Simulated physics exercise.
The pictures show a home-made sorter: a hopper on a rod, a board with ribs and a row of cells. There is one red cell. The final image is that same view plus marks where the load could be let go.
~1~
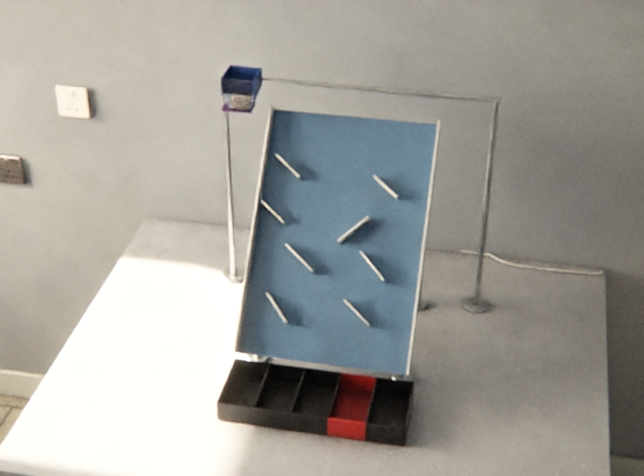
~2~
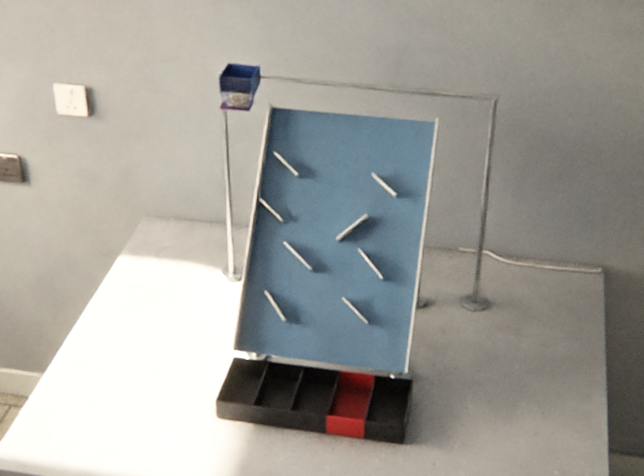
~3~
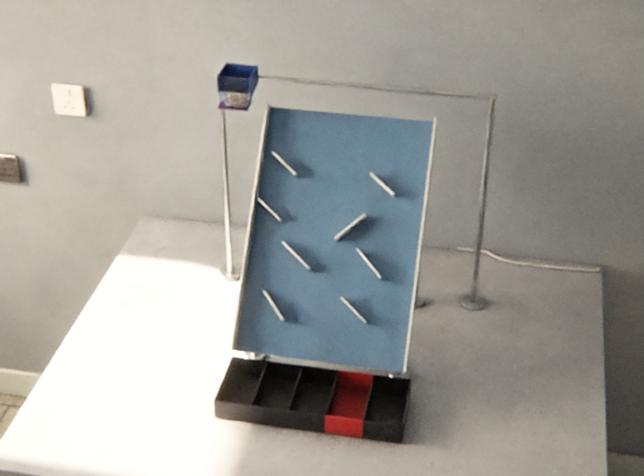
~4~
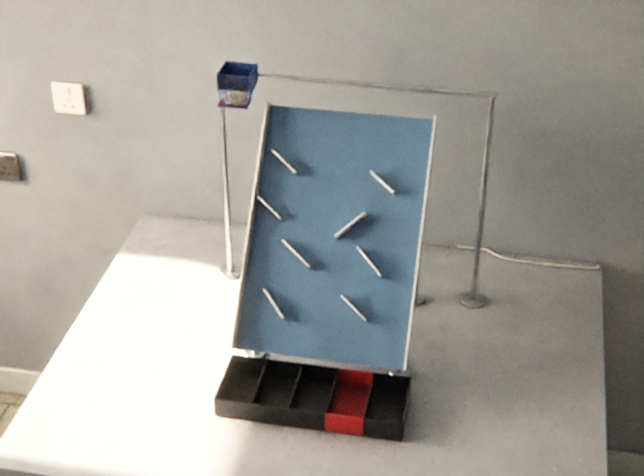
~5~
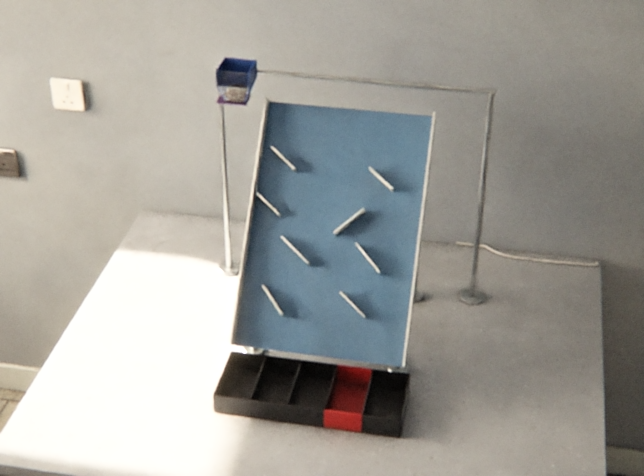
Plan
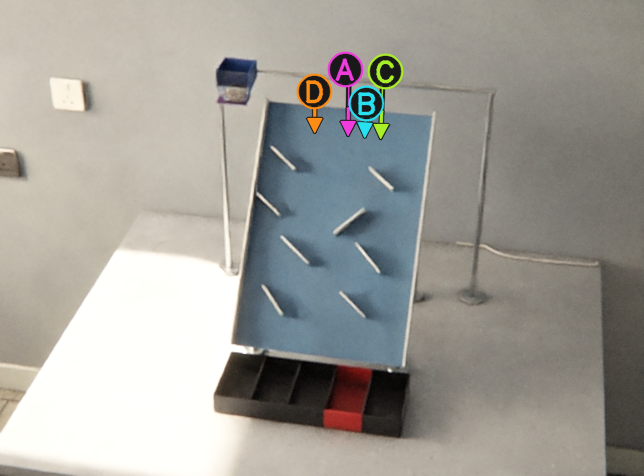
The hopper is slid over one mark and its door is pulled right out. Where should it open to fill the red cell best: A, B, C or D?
Choose D.
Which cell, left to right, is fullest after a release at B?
The third from the left.
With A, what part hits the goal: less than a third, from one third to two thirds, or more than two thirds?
Mark A gives less than a third.
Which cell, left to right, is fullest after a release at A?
It is the third one.
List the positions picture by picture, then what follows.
The first picture shows hopper near (243, 100), allspice berries, door shut.
The second picture shows ribs (274, 152) to (298, 175), (372, 173) to (395, 195), (260, 199) to (282, 220).
The third picture shows ribs (335, 238) to (365, 214), (282, 242) to (309, 269), (357, 248) to (381, 278).
The fourth picture shows ribs (264, 289) to (282, 318), (341, 295) to (365, 320).
The fifth picture shows red cell near (343, 420), number 4 of 5 from the left.
On the marked copy, mark A meets the board at (348, 130); mark B meets the board at (364, 132); mark C meets the board at (380, 133); mark D meets the board at (314, 127).
With A, only a few in the red cell, close to half in other cells, close to half outside the box.
With B, a small share in the red cell, close to two thirds in other cells, close to a quarter outside the box.
With C, only a few in the red cell, close to two thirds in other cells, close to a third outside the box.
With D, close to a third in the red cell, close to a third in other cells, close to a third outside the box.
